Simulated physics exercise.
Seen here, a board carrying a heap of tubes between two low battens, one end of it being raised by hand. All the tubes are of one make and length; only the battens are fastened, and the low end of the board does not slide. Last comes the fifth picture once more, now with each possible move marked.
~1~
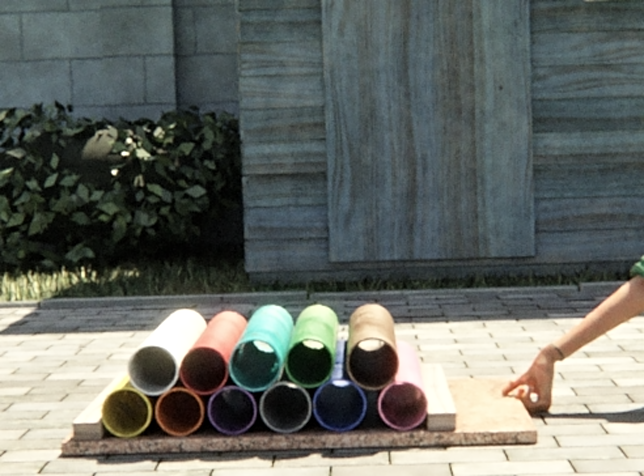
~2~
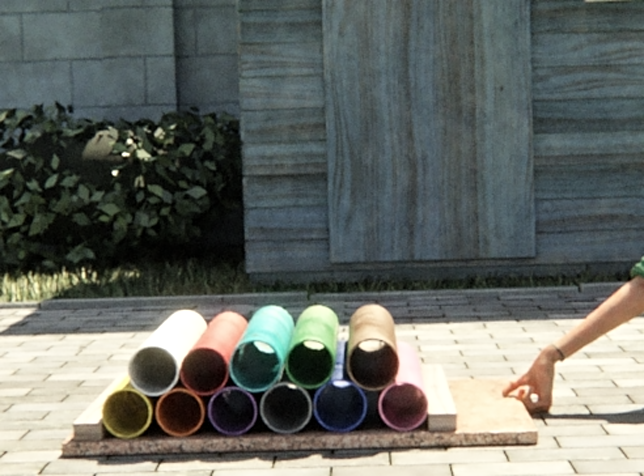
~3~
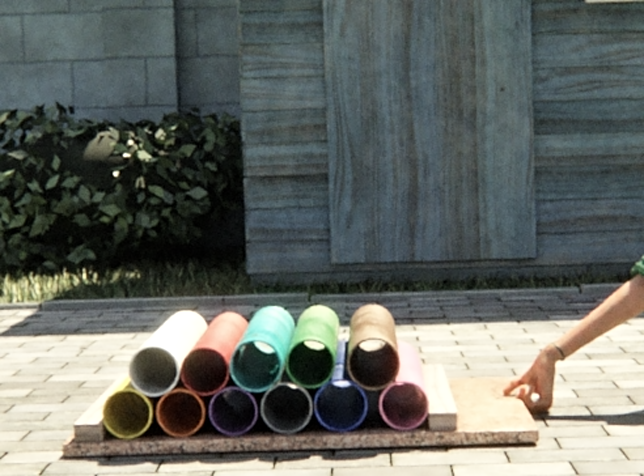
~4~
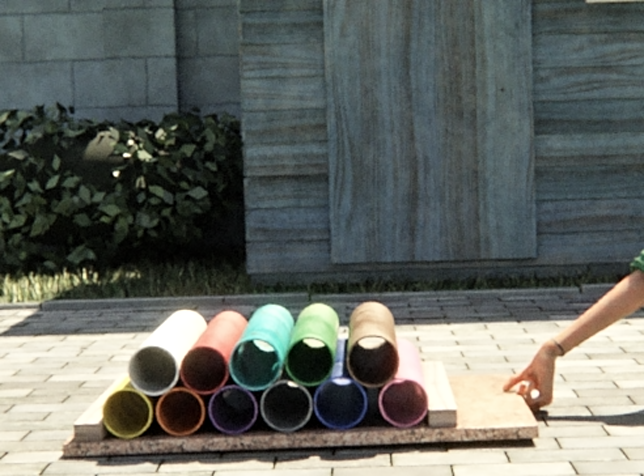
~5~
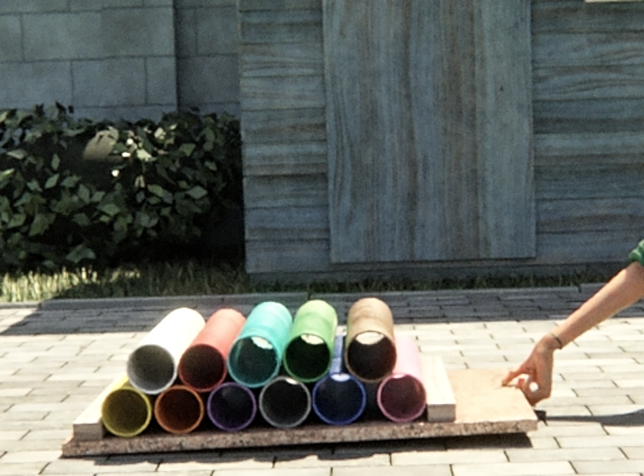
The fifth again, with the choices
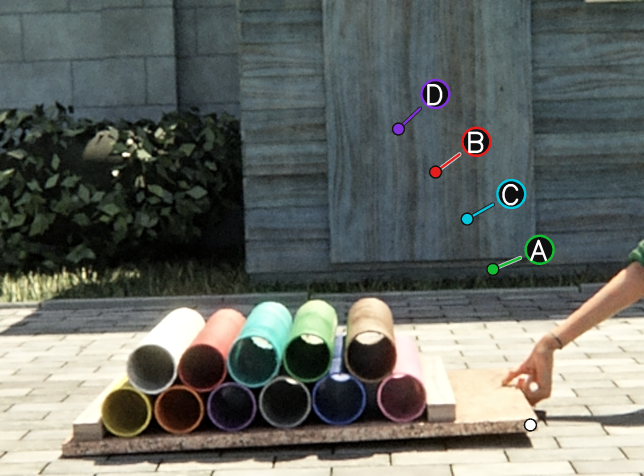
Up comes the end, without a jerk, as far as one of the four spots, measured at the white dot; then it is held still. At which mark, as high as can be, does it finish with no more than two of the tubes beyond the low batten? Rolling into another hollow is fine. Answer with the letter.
Mark A is as high as it can go.
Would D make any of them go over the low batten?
Yes, at D.
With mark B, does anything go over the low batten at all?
Yes, at B.
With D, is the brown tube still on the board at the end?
No, with D.
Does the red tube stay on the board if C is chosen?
No.
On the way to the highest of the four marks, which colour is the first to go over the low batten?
It is the white one.
On the marked copy, A at (493, 270); B at (435, 172); C at (467, 219); D at (399, 129); the white dot at (531, 425).
Following A. Soon after the start, board at 15°.
Later, board at 21°.
In the end, board at 21°, none over the low batten.
As for the rest, B five over the low batten; C three over the low batten (white, red, turquoise); D five over the low batten.
